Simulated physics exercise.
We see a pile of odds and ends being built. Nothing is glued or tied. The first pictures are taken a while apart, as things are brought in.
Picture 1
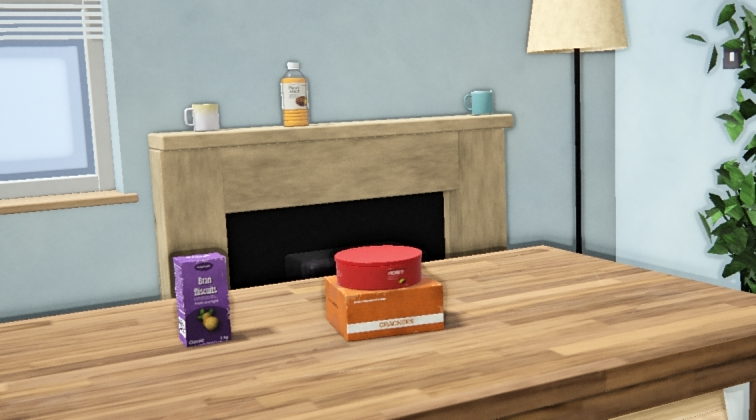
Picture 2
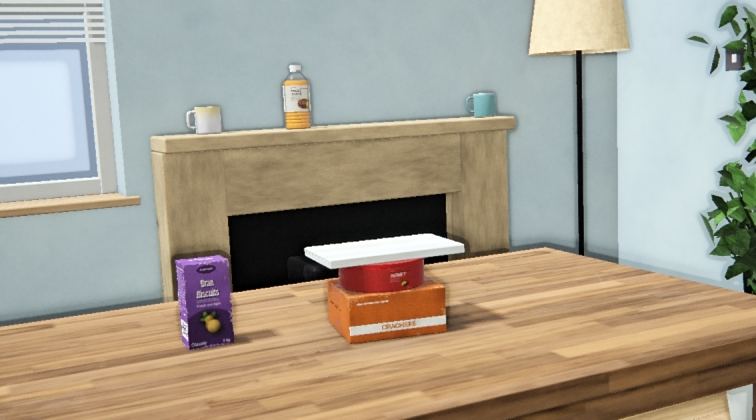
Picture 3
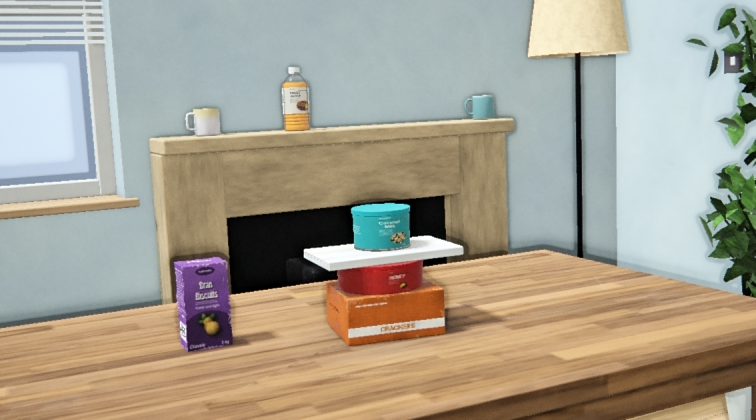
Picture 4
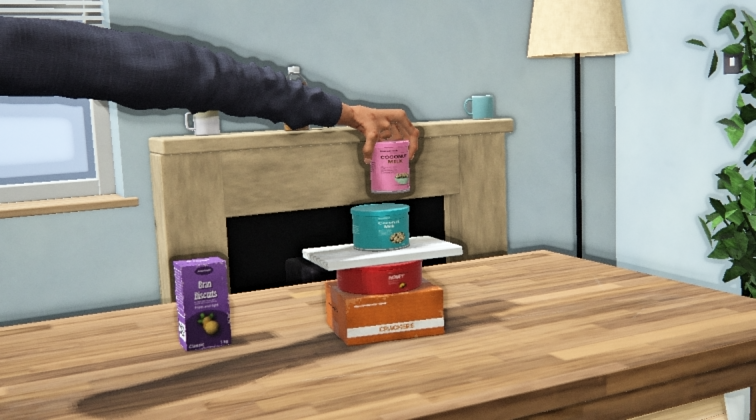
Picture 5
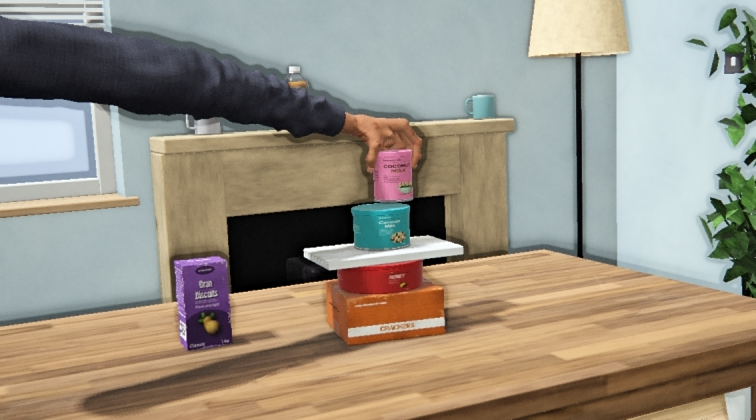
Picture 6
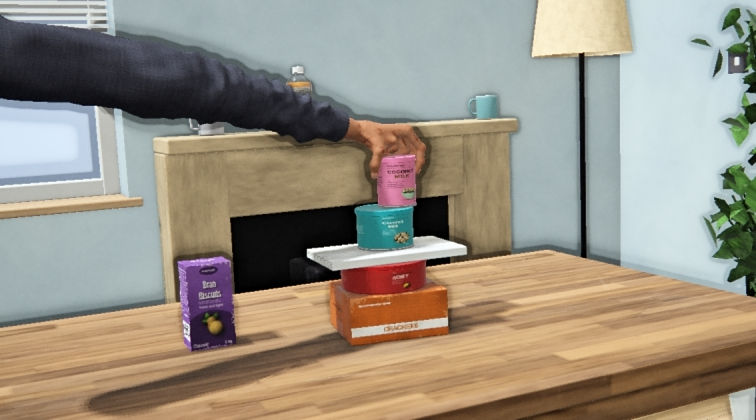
In the video, a white board and then a turquoise tub are added atop a red tub and an orange box beside a purple carton, before a hand from the left lowers a pink tin onto the turquoise tub.
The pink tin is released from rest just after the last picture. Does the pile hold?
Here the pile keeps its balance.
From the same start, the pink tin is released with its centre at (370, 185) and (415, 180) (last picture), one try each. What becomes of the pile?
First try: It holds; second try: It loses its balance.
Then, 0.40 s on from there, no change.
Then, 1.50 s on from there, pink tin resting near (397, 182).
In the end, all 6 unmoved. At the end, from the last picture's camera, pink tin near (397, 182). The pile stays up.
